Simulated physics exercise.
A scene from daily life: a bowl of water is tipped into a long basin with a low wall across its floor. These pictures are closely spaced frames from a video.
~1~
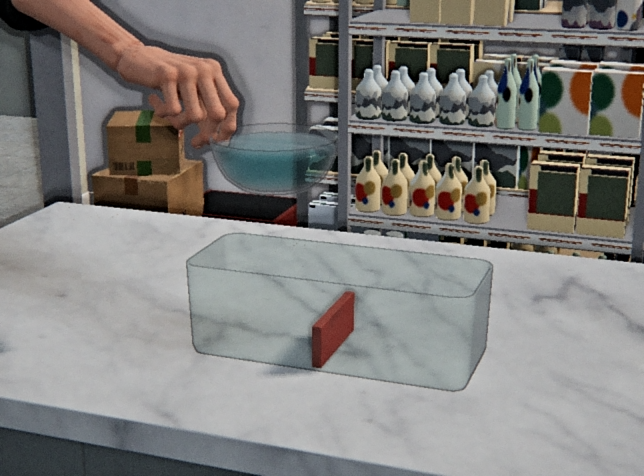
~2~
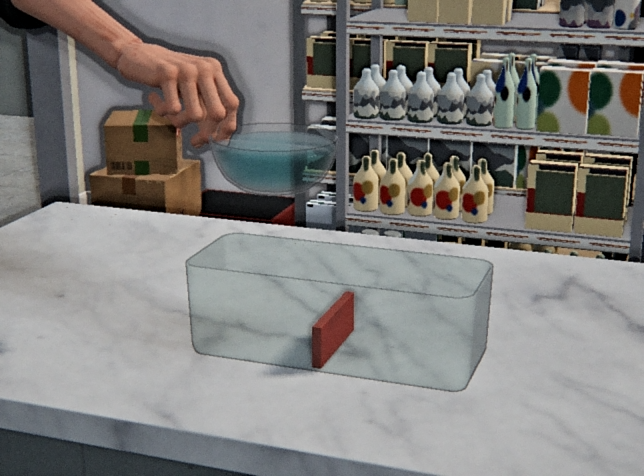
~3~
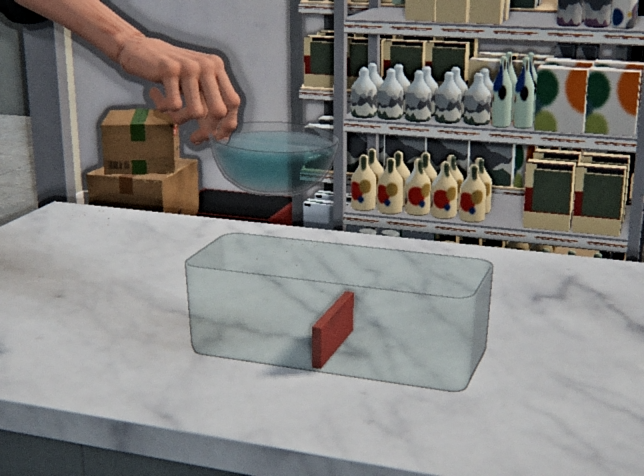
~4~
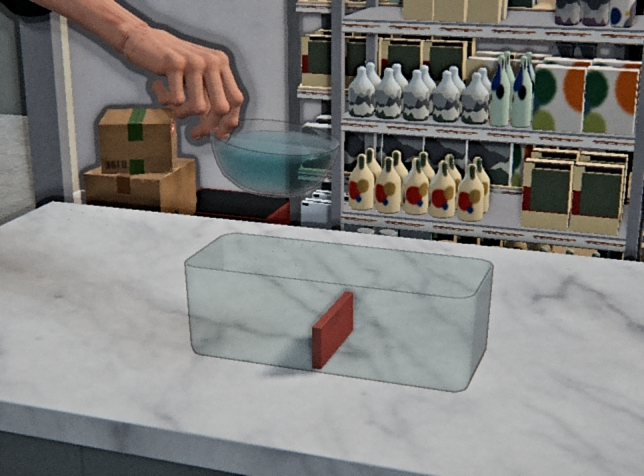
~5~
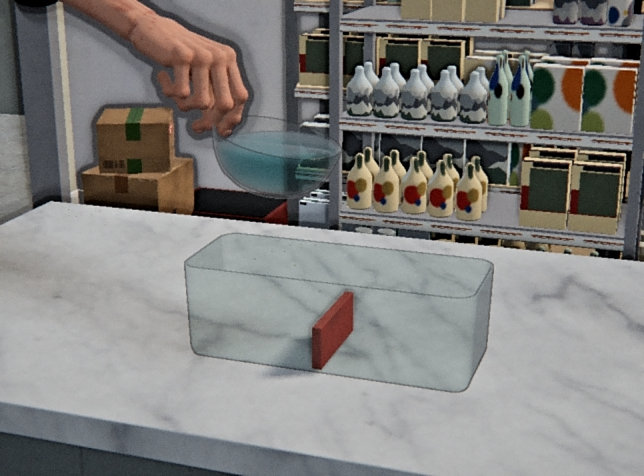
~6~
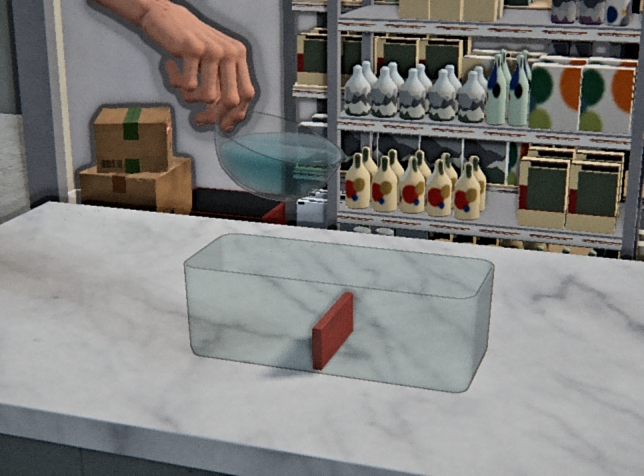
A clear rectangular basin with a low red wall standing across its floor sits on a white marble counter, seen from slightly above in a shop-like room. Behind it are stacked cardboard boxes at left and shelves of bottles and cartons at right, while a hand holds a glass bowl of bluish water above. The hand gradually tilts the bowl rightward, its water reaching the lowered edge.
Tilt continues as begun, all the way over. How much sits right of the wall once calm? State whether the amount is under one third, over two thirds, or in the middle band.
The amount is over two thirds.
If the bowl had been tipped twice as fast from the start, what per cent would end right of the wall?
Roughly 80 in a hundred.
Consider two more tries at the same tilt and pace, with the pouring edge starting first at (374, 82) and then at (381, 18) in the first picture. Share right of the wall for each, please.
It would come to near 95 per cent, and then near 80 per cent.
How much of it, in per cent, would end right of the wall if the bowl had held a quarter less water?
The share comes to some 85 parts in a hundred.
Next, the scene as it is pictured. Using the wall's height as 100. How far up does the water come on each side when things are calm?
Left 10 %, right 50 %.
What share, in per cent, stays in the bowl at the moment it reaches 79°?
Near 15 percent is still in there.
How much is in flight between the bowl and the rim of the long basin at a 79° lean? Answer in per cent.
Estimated: 25 per cent or thereabouts.
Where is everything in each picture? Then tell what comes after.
The first picture shows tilt 0°; pouring edge (335, 143); surface from (221, 139) to (334, 149); the long basin's rim runs from (206, 249) to (483, 281); the wall's top is at (334, 310).
The second picture shows tilt 1°; pouring edge (335, 144); surface from (221, 138) to (334, 149).
The third picture shows tilt 3°; pouring edge (336, 146); surface from (221, 138) to (335, 150).
The fourth picture shows tilt 7°; pouring edge (336, 150); surface from (222, 137) to (335, 150).
The fifth picture shows tilt 12°; pouring edge (337, 156); surface from (224, 138) to (338, 151).
The sixth picture shows tilt 18°; pouring edge (338, 164); surface from (225, 139) to (336, 158); 4 per cent is over the edge.
A moment on, the bowl is tipped on its side and 15 per cent is still to pour, 0 is left of the wall and 58 right of it.
Next, the bowl is tipped right over and 0 per cent is still to pour, 10 is left of the wall and 90 right of it.
Then the bowl is tipped right over and 0 per cent is still to pour, 10 is left of the wall and 90 right of it.
Later the bowl is tipped right over and 0 per cent is still to pour, 10 is left of the wall and 90 right of it.
Finally, 10 per cent lies left of the wall, 90 right of it and 1 outside.
